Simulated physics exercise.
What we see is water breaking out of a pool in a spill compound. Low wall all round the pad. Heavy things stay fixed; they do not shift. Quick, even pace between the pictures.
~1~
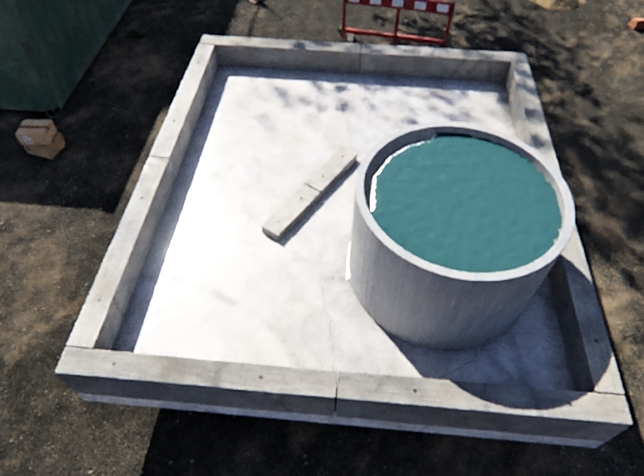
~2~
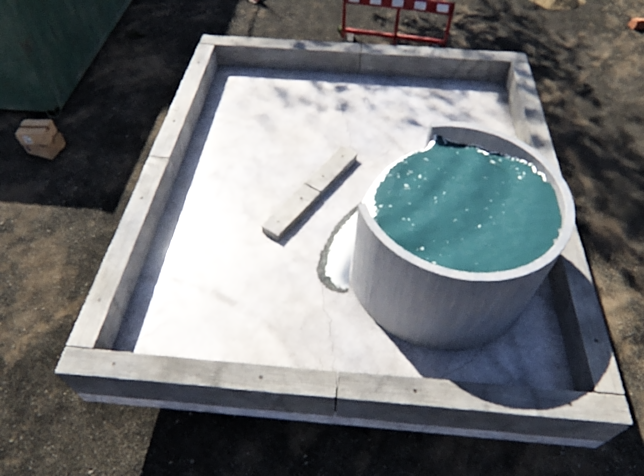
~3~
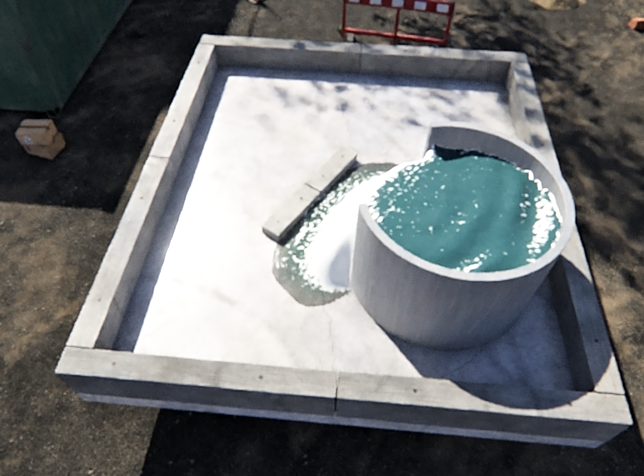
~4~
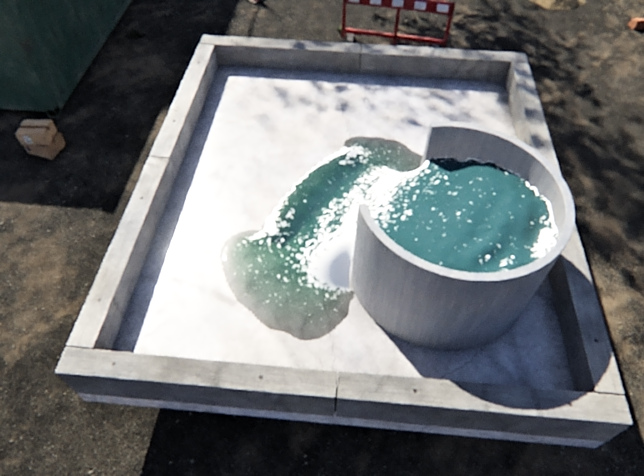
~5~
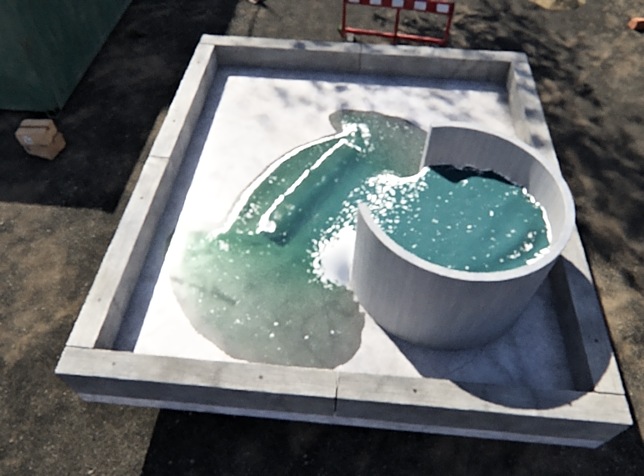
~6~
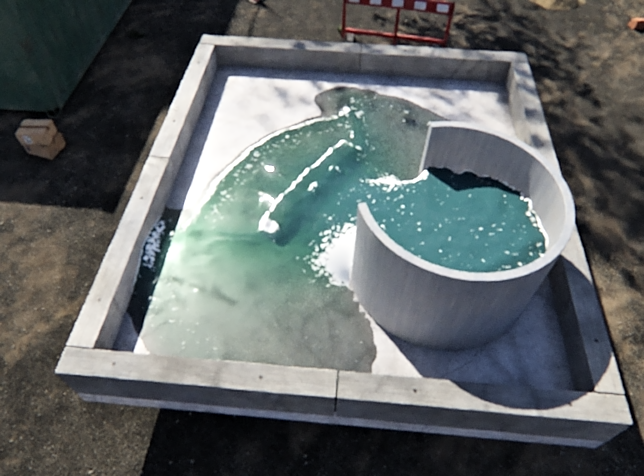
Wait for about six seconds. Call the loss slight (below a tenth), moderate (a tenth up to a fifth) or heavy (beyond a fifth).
Slight.
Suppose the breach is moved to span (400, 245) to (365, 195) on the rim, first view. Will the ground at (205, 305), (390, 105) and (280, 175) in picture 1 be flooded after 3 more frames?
Soaked, spared, spared.
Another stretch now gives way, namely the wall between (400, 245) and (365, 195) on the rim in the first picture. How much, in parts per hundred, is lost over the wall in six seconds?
My estimate is near 10 percent.
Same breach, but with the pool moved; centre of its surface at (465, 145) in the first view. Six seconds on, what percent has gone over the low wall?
Result: Around 4 %.
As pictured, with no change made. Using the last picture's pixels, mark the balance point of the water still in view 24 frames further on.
I'd put my finger on (347, 186).
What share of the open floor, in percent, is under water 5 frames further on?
About 75 per cent.
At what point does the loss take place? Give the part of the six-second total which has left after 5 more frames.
Near 20 in a hundred.
A moment on, water covers 65 % of the floor; the low wall has let 0 % over.
Next, water covers 70 % of the floor; the low wall has let 1 % over.
Then, water covers 70 % of the floor; the low wall has let 4 % over.
Later, water covers 85 % of the floor; the low wall has let 4 % over.
In the end, water covers 85 % of the floor; the low wall has let 5 % over.
